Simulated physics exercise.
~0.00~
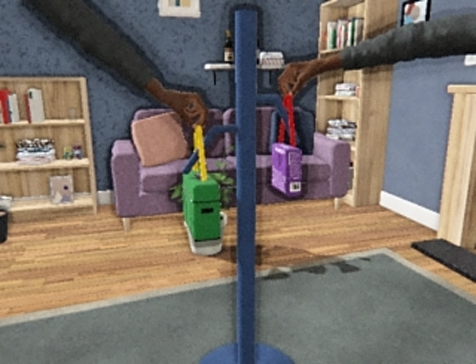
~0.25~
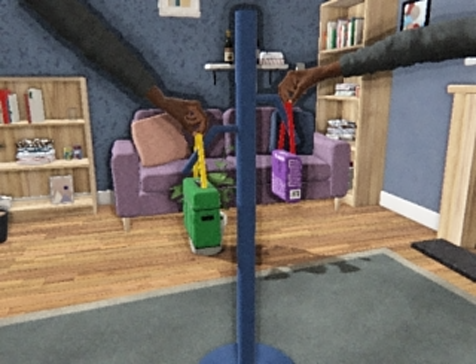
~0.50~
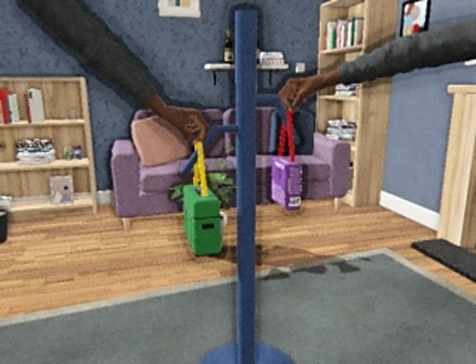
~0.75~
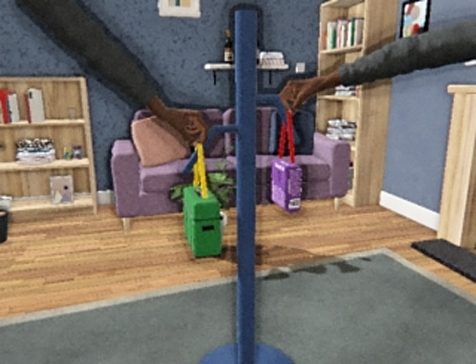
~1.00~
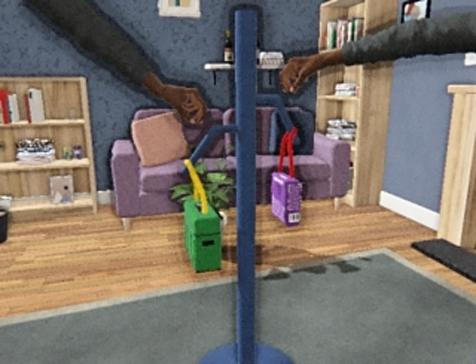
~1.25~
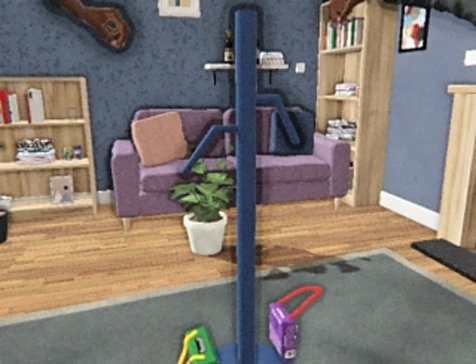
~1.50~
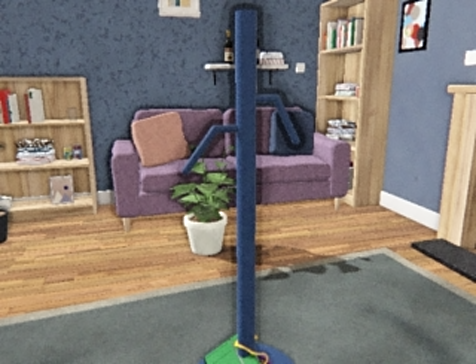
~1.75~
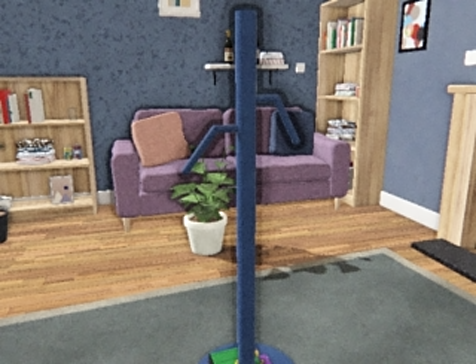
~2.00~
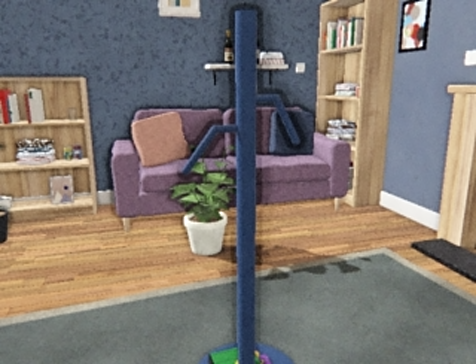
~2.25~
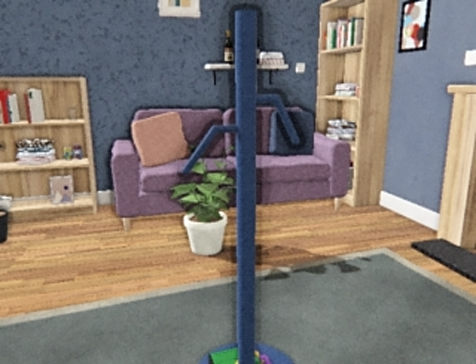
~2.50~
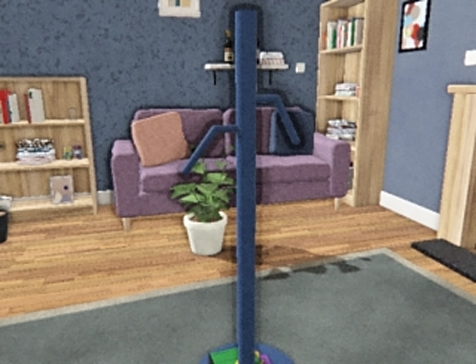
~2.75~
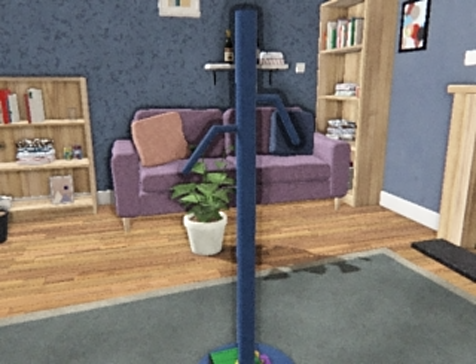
The video shows two hands lowering a green case and a purple pouch by their loops beside the pegs of a blue stand in a living room. The hands let go and withdraw, and both items drop, ending on their sides at the stand's base.
